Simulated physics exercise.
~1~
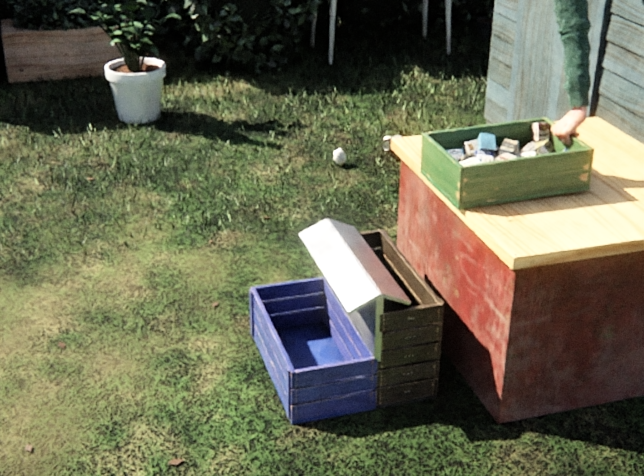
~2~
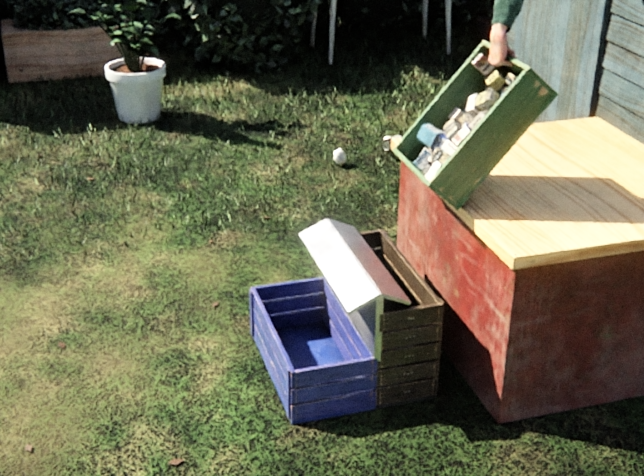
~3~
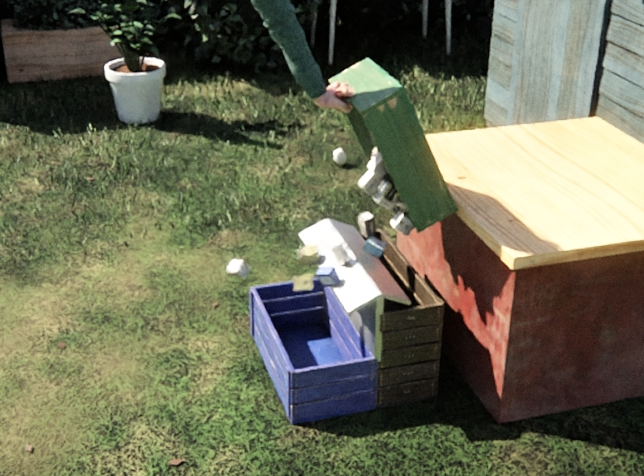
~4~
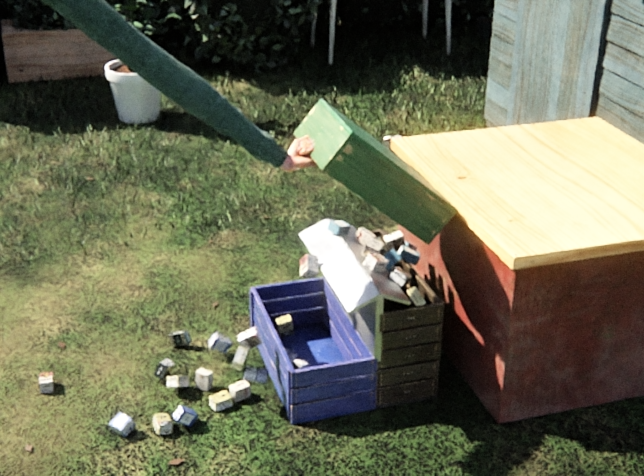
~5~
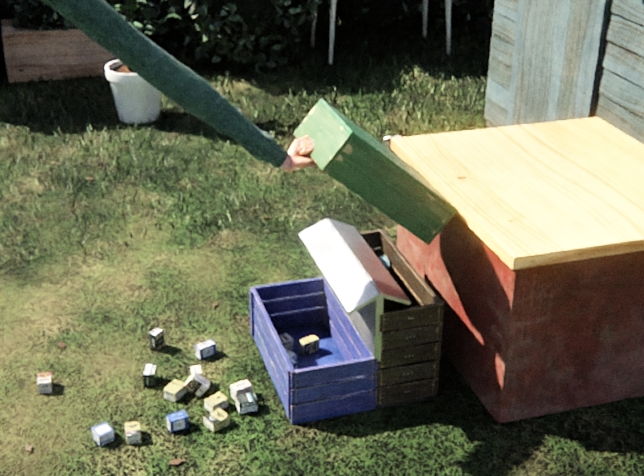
On a sunlit lawn seen from above at an angle, a reddish bench with a pale wooden top stands at the right, near a potted plant and a weathered wall. Beside it sit a dark slatted trough and a blue box, with a pale roof-shaped splitter between them. A hand in a green sleeve lifts and tips a green box of small cartons off the bench's left end. The cartons slide out and tumble over the splitter as the box turns further. Some land in the trough and blue box, while others scatter and rest on the grass to the left.
